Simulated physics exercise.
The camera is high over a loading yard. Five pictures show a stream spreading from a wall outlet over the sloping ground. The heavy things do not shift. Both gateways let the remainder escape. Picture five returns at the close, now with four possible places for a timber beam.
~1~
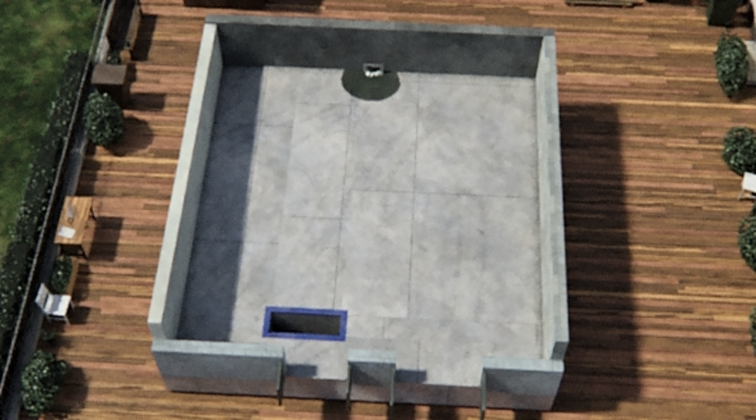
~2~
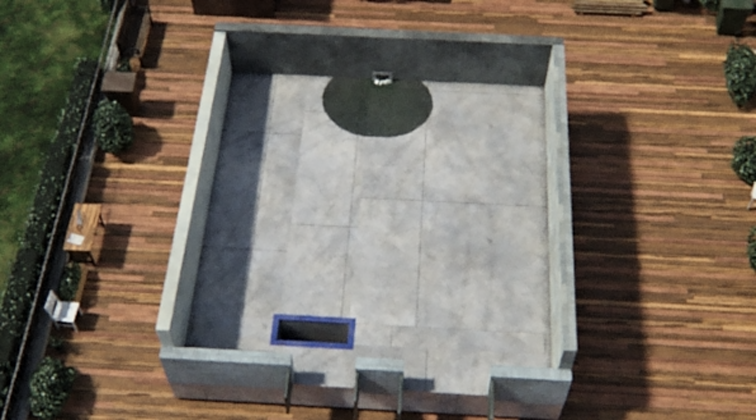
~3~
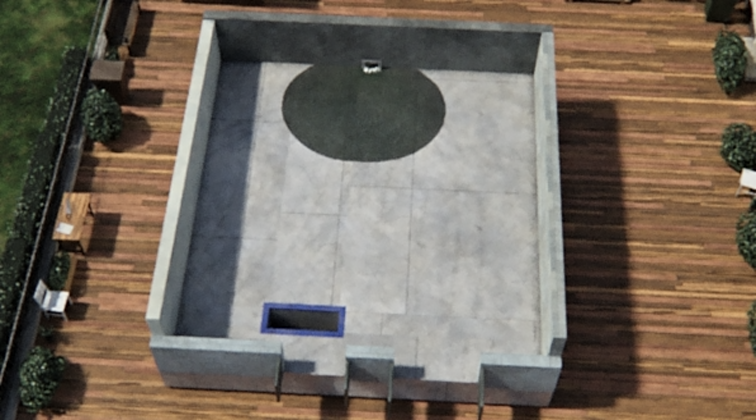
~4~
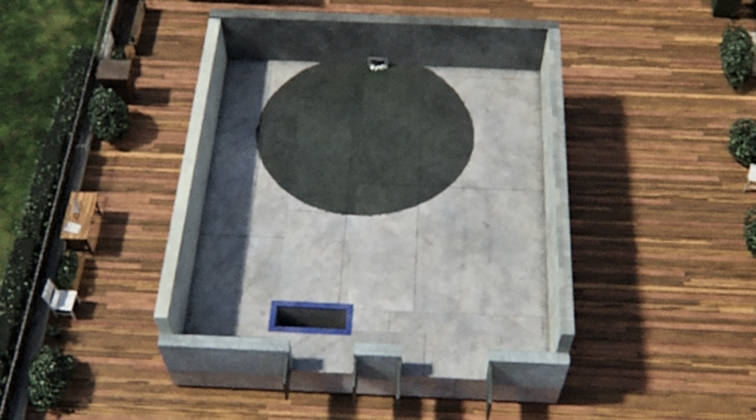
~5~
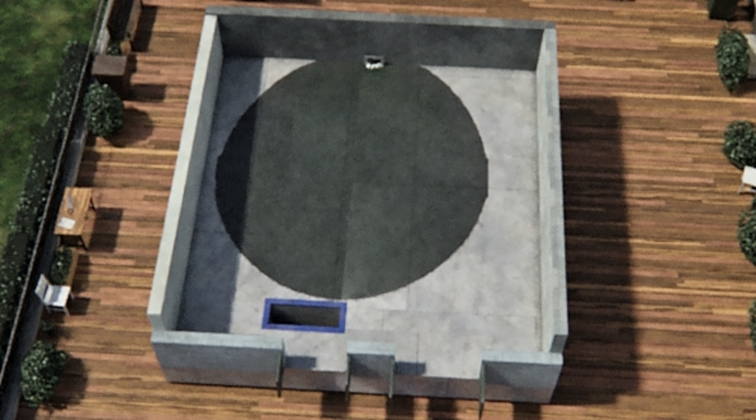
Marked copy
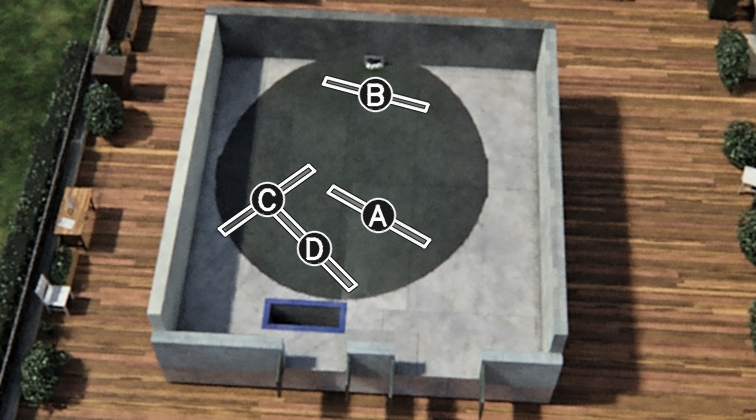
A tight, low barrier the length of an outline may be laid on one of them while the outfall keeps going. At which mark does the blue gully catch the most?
I would pick position C.
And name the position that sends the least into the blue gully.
Position D.
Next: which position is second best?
That is position A.
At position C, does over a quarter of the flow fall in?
Yes.
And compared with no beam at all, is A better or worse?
Position A is worse.
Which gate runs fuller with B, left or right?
The right one.
In white, A from (330, 189) to (427, 243); B from (325, 80) to (426, 107); C from (222, 231) to (311, 168); D from (277, 211) to (352, 287).
With A, about 27 % of the stream goes into the blue gully, about 72 % out by the gates.
With B, about 21 % of the stream goes into the blue gully, about 78 % out by the gates.
With C, about 39 % of the stream goes into the blue gully, about 59 % out by the gates.
With D, about 14 % of the stream goes into the blue gully, about 85 % out by the gates.
